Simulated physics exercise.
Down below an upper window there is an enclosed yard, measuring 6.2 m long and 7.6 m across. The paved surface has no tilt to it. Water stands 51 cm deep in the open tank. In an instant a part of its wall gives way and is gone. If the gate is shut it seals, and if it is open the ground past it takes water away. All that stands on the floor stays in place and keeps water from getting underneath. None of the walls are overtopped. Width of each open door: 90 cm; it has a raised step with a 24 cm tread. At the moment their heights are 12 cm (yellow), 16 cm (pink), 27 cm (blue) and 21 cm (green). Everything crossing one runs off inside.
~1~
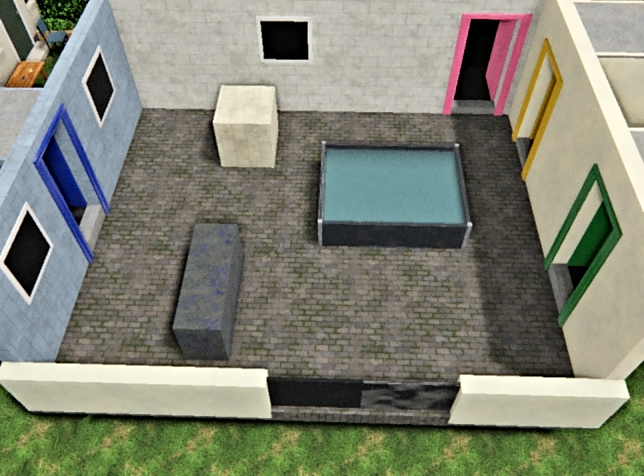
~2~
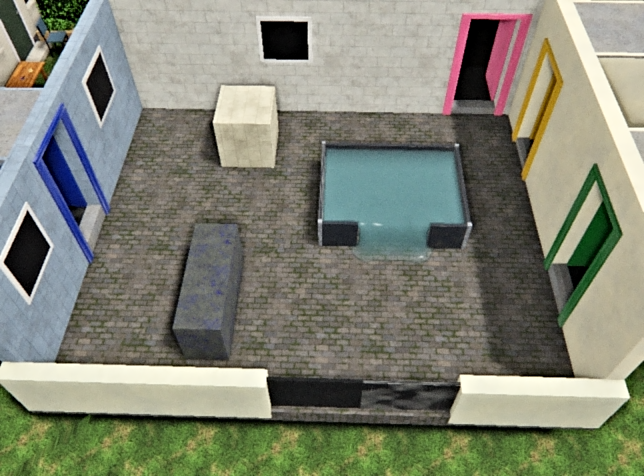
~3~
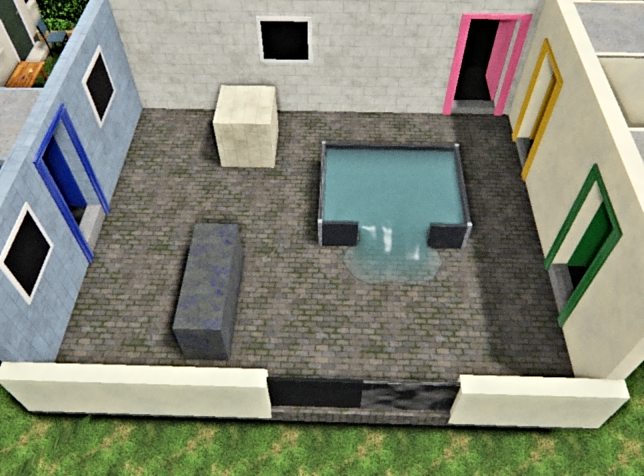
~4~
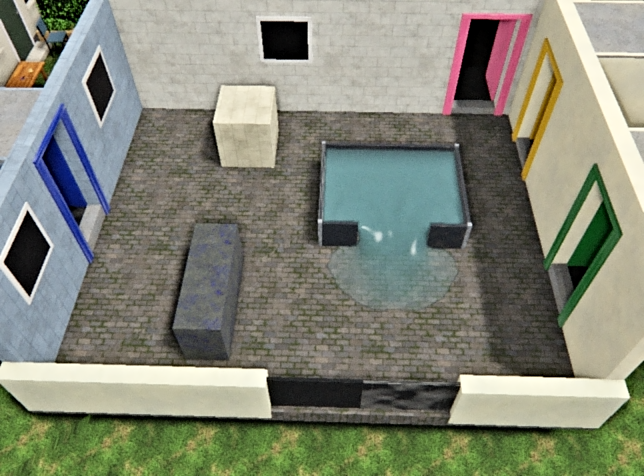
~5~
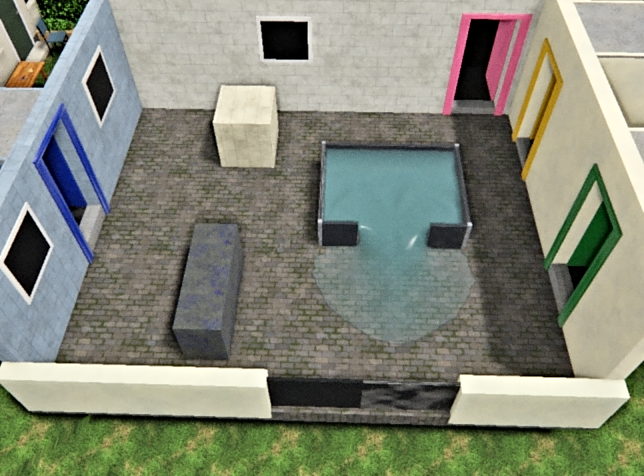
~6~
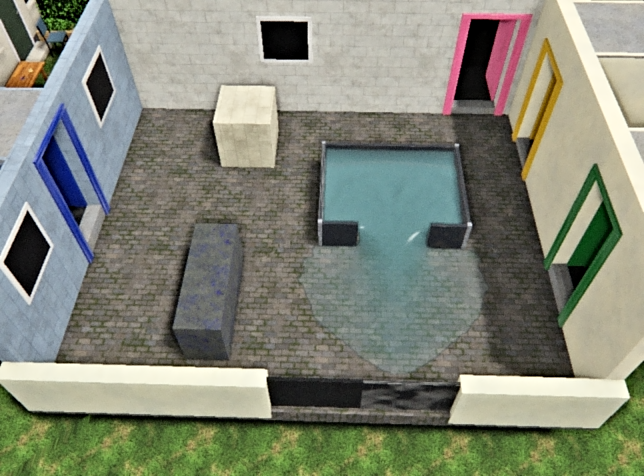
Walled paved yard with coloured doorways, a section of an open tank's front wall vanishing and water fanning out across the paving.
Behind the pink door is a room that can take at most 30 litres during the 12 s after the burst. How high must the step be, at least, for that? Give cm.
About 7 cm.
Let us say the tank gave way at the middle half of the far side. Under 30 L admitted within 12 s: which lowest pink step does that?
I'd say close to 11.0 cm.
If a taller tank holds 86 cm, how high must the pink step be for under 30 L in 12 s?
I'd go with near 16 cm then.
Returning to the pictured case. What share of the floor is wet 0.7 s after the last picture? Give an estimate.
Close to 20 per cent is wet.
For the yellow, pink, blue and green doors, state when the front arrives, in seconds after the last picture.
Front arrival: Yellow 3.8 seconds, pink 5.0 seconds, blue 3.8 seconds, green 2.0 seconds.
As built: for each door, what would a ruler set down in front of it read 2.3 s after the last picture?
Door by door, in centimetres - yellow 0, pink 0, blue 0, green 6.
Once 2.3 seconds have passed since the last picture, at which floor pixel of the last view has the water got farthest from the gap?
Around pixel (47, 388).
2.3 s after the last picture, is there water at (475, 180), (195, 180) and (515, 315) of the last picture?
Status: Clear / clear / submerged.
Then, 0.7 s after the last picture water covers 20 % of the floor, deepest (28 cm) near (392, 255); it has not reached the pink door.
Then, 2.3 s after the last picture water covers 30 % of the floor, deepest (27 cm) near (567, 403); it has not reached the pink door.
Then, 11.3 s after the last picture water covers 100 % of the floor, deepest (10 cm) near (272, 112); 6 cm at the pink door, 0 litres in over its 16 cm step.
At the pink door as built, the water peaked near 12 cm, 5.3 s after the last picture.
Run again over the same 12 s with other heights there, 39 litres in over 6.5 cm, 12 litres over 8.5 cm. The limit of 30 litres is kept from about 7 cm up.
